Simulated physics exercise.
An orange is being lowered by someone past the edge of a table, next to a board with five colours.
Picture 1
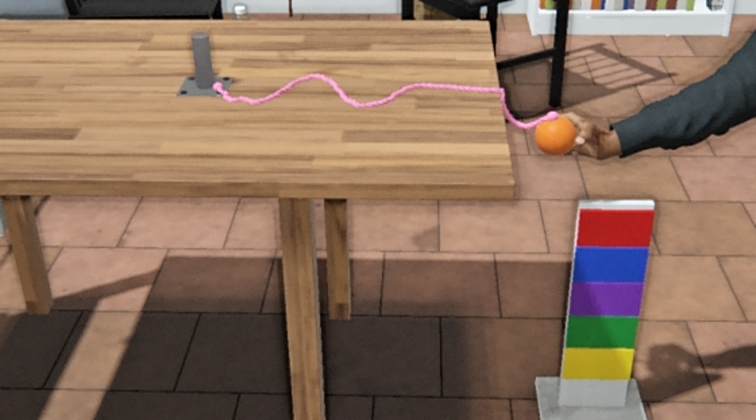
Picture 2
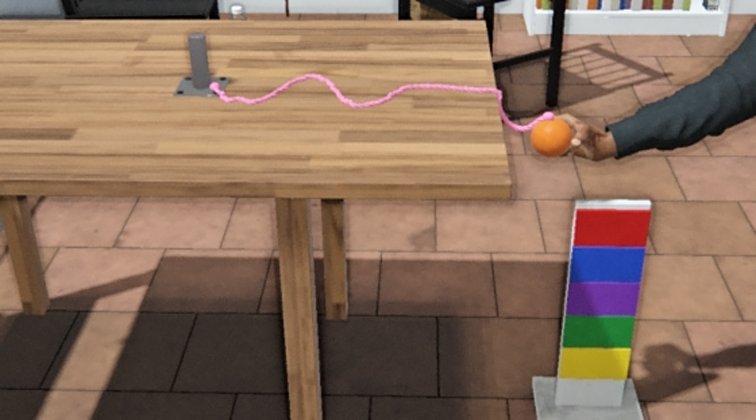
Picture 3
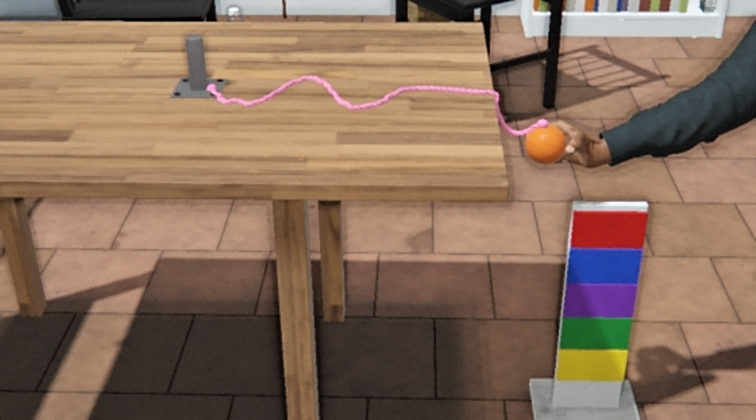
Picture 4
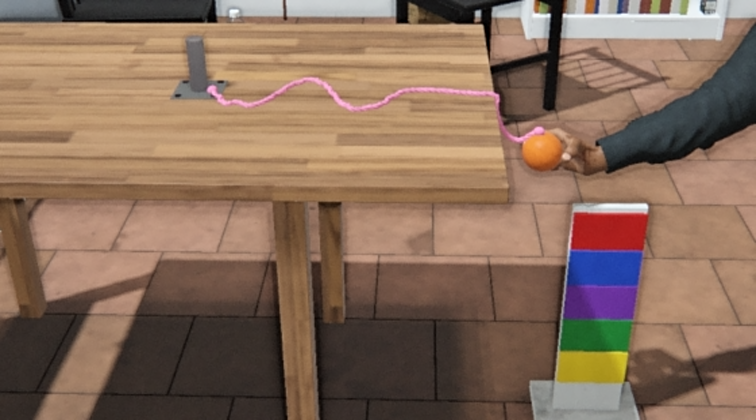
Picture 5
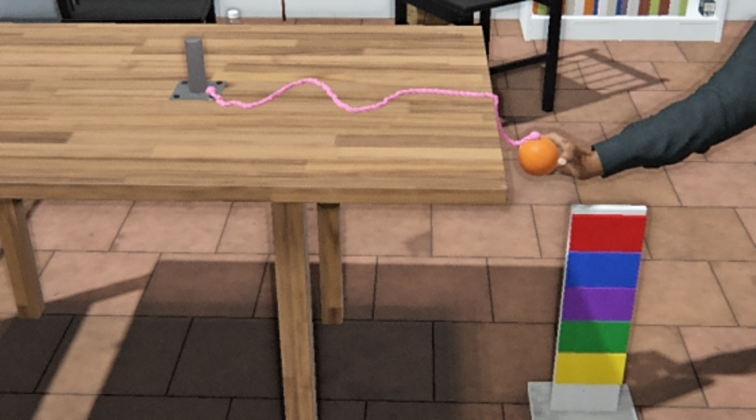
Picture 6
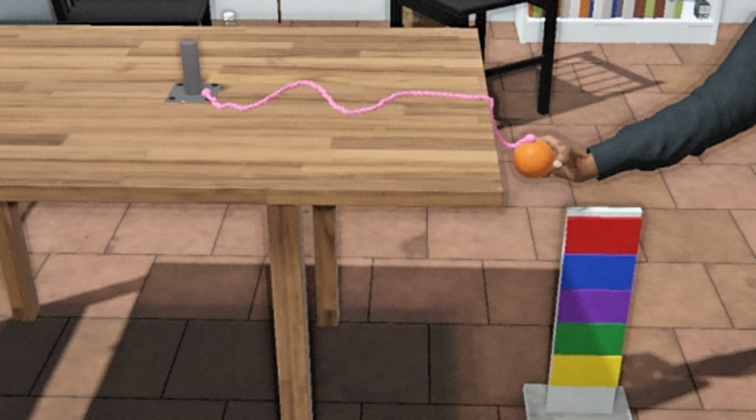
In a room with a tiled floor, a hand beside a wooden table held an orange tied to a slack pink cord and lowered it slightly, near a stand with coloured bands.
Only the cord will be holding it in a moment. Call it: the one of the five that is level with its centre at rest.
My call is purple.
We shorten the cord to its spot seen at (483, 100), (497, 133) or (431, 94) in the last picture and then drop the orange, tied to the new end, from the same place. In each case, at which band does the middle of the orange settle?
One at a time, the answers are: Red; blue; higher than all five.
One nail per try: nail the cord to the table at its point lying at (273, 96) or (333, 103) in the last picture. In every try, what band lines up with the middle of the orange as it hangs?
Each in turn comes out as blue, red.
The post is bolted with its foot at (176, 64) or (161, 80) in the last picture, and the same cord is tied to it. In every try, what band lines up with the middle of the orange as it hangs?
It comes out blue the first time and blue the second time.
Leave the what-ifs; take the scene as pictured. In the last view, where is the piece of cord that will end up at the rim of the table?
The piece you want is at about (375, 108).
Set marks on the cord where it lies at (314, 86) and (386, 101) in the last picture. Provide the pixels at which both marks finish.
Around (382, 100), then around (489, 131).
Soon after, orange near (520, 298); level with purple.
After that, orange near (440, 285); level with purple.
And then, orange near (503, 311); level with purple.
In the end, orange near (481, 310); level with purple. Its middle rests at the purple band.
